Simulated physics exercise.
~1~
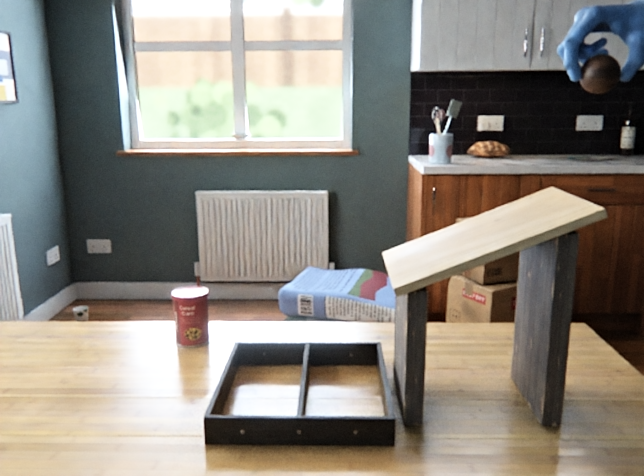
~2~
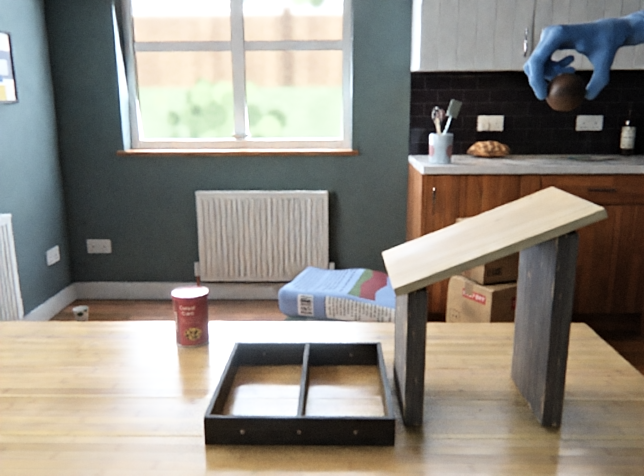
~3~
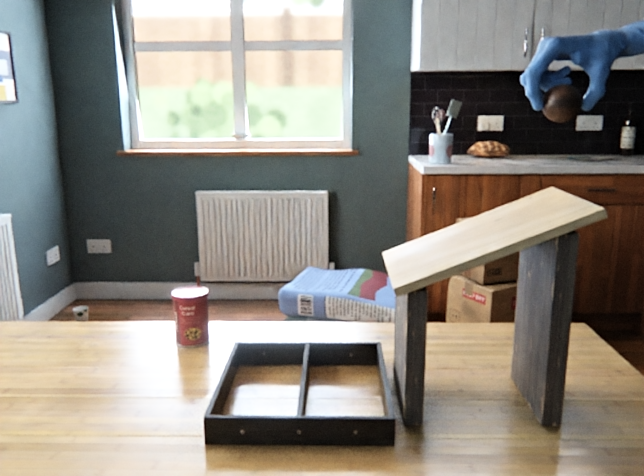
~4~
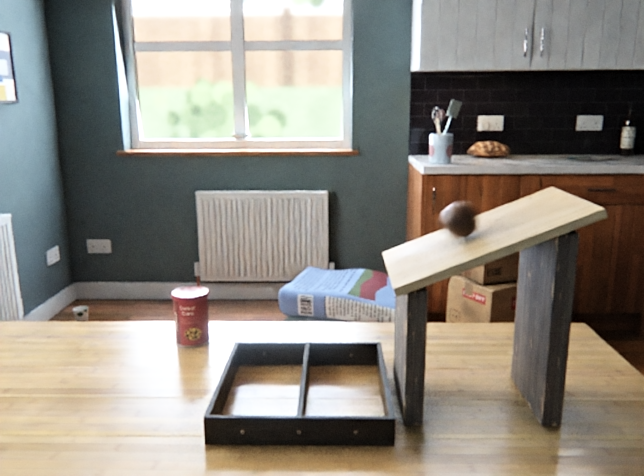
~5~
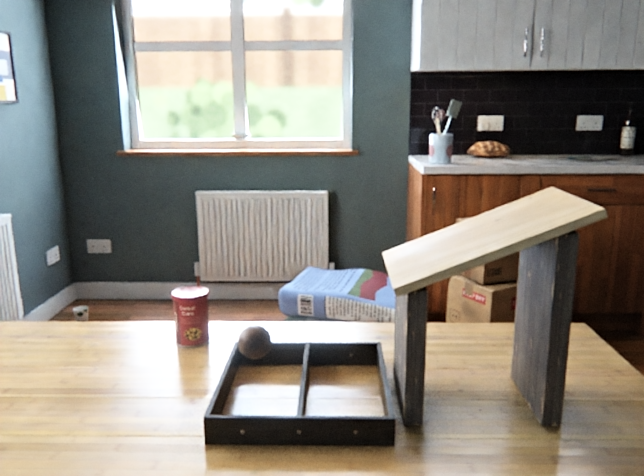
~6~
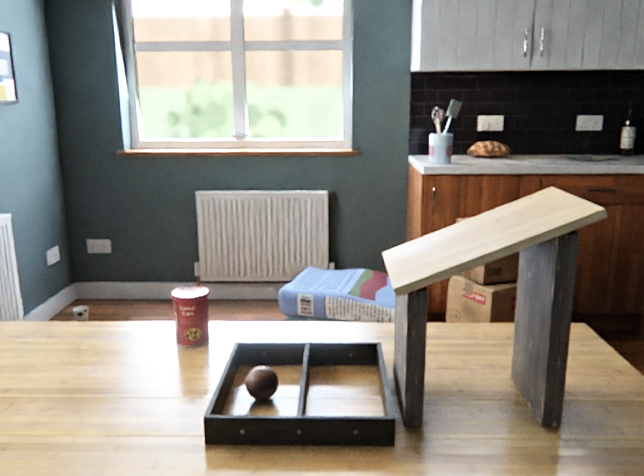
In a kitchen, a blue-gloved hand releasing a brown ball above a sloping board, the ball ending in a tray's left bay.
